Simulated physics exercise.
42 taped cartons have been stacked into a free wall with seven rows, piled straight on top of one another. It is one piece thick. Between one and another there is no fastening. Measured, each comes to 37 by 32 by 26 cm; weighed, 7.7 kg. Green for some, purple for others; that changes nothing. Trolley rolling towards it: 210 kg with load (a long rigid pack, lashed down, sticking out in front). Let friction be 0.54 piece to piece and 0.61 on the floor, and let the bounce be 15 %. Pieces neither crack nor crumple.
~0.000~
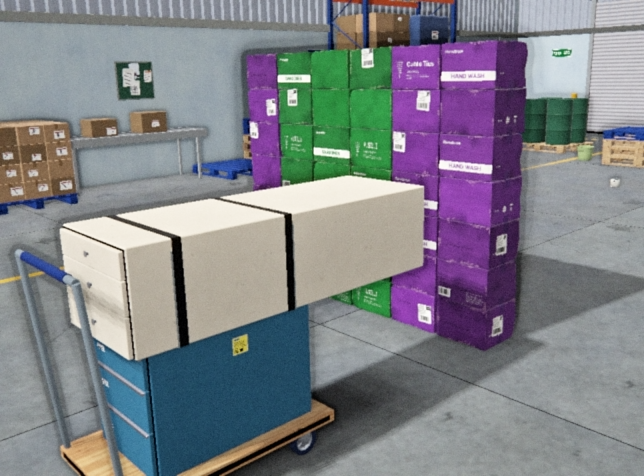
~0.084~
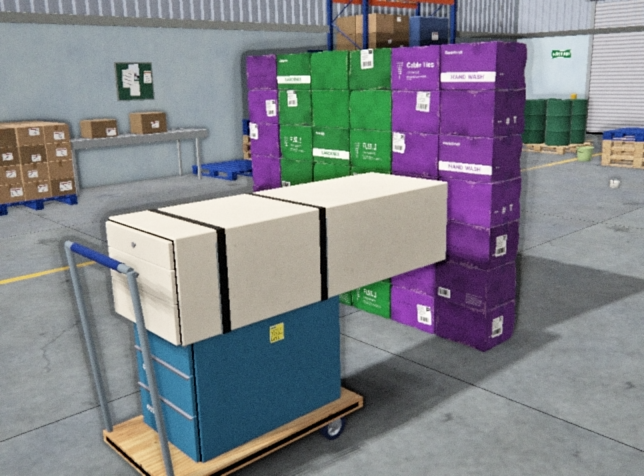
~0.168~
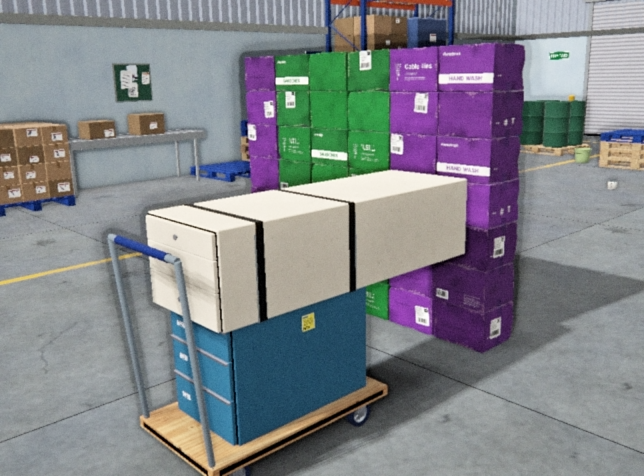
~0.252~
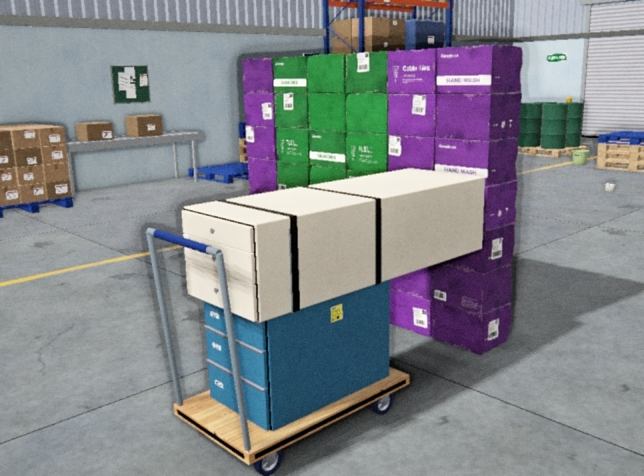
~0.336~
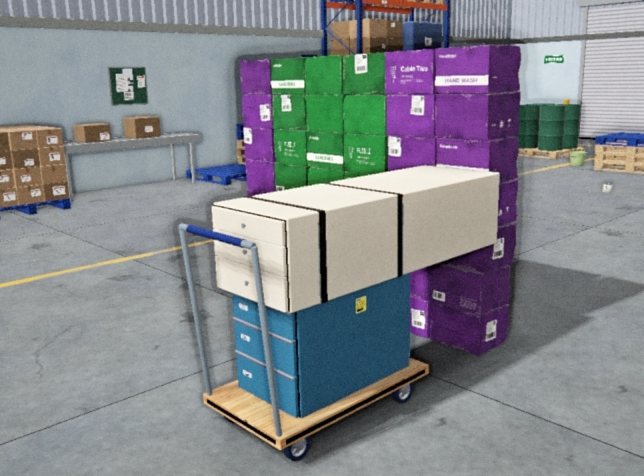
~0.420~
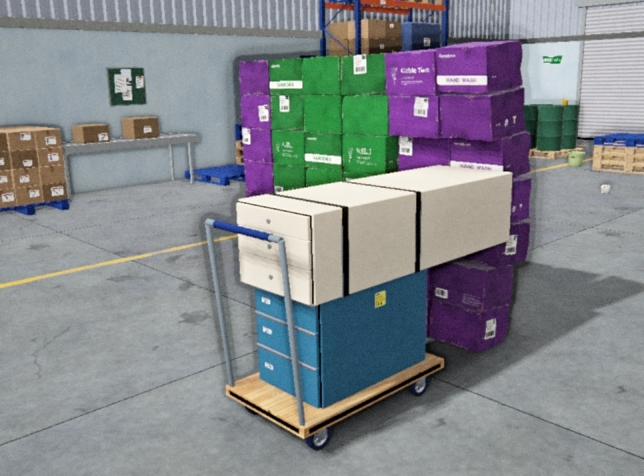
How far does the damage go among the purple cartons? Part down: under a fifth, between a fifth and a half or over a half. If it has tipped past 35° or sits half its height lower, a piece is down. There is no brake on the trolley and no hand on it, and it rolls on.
Lab note - fraction down at the end: More than one half.
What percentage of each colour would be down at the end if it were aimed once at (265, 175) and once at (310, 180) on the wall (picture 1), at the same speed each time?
First try then second: Purple 30 and 0, green 20 and 70 per cent.
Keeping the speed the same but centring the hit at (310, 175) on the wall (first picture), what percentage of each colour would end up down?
The purple ones would be 0 per cent down and the green ones 70 per cent.
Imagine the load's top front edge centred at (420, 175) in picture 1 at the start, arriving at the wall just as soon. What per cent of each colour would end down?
Down at the end: Purple 70 per cent, green 0 per cent.
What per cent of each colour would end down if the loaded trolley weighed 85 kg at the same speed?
Result: Purple 70, green 0 %.
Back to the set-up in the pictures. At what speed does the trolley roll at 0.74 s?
Something like 1.4 m/s, I'd say.
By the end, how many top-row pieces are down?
Exactly 2.
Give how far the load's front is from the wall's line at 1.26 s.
Reading: Approx. 125 cm past the line.
After 0.74 s, load 62 cm past the wall's line, still rolling; 9 of the 21 purple cartons down (9 of 42 in all colours); top purple carton 45° from how it stood, 25 cm lower.
After 1.26 s, load 1.23 m past the wall's line, still rolling; 14 of the 21 purple cartons down (14 of 42 in all colours); top purple carton on its side.
In the end (3.0 s), load 1.70 m past the wall's line, stopped; 14 of the 21 purple cartons down (14 of 42 in all colours); top purple carton on its side; top green carton unmoved. That is 67 per cent. From the last view, middles, top purple carton near (575, 132), top green carton near (336, 76).
